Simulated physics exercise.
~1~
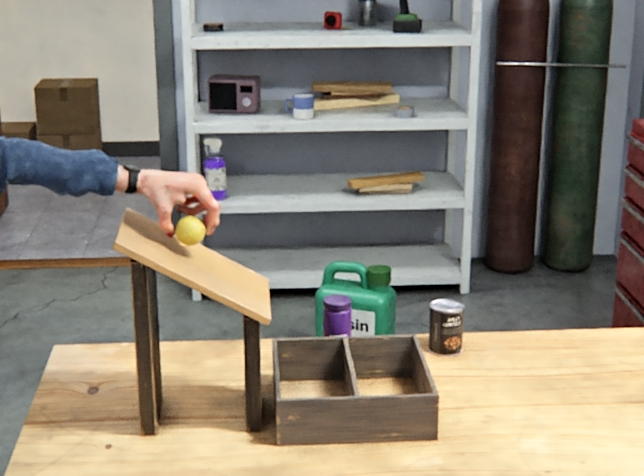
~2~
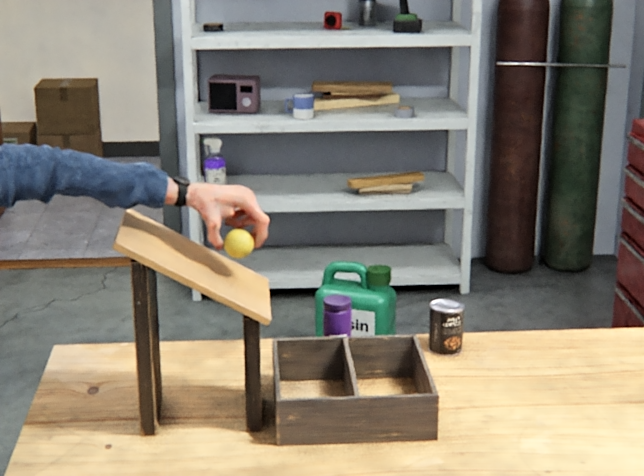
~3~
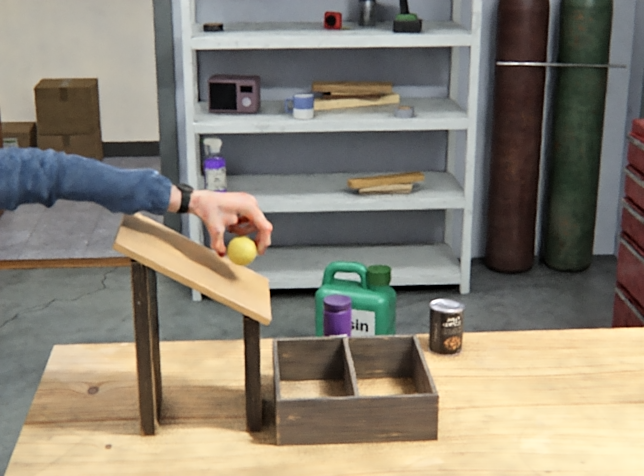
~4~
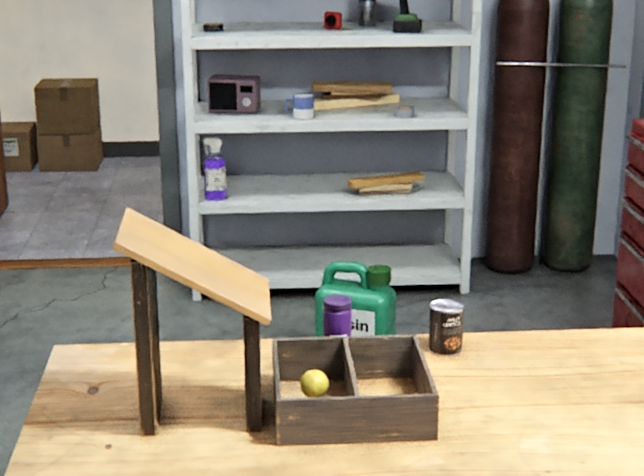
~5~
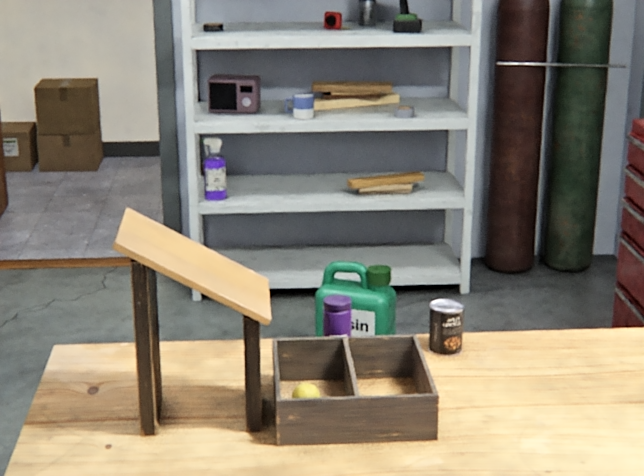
In a workshop, a hand holds a yellow lemon over a tilted board on a wooden table, moves it right toward the lower end, and lets go; the lemon drops into the nearer bay of a two-part tray and settles there, beside a purple jar and black tin that stay put.
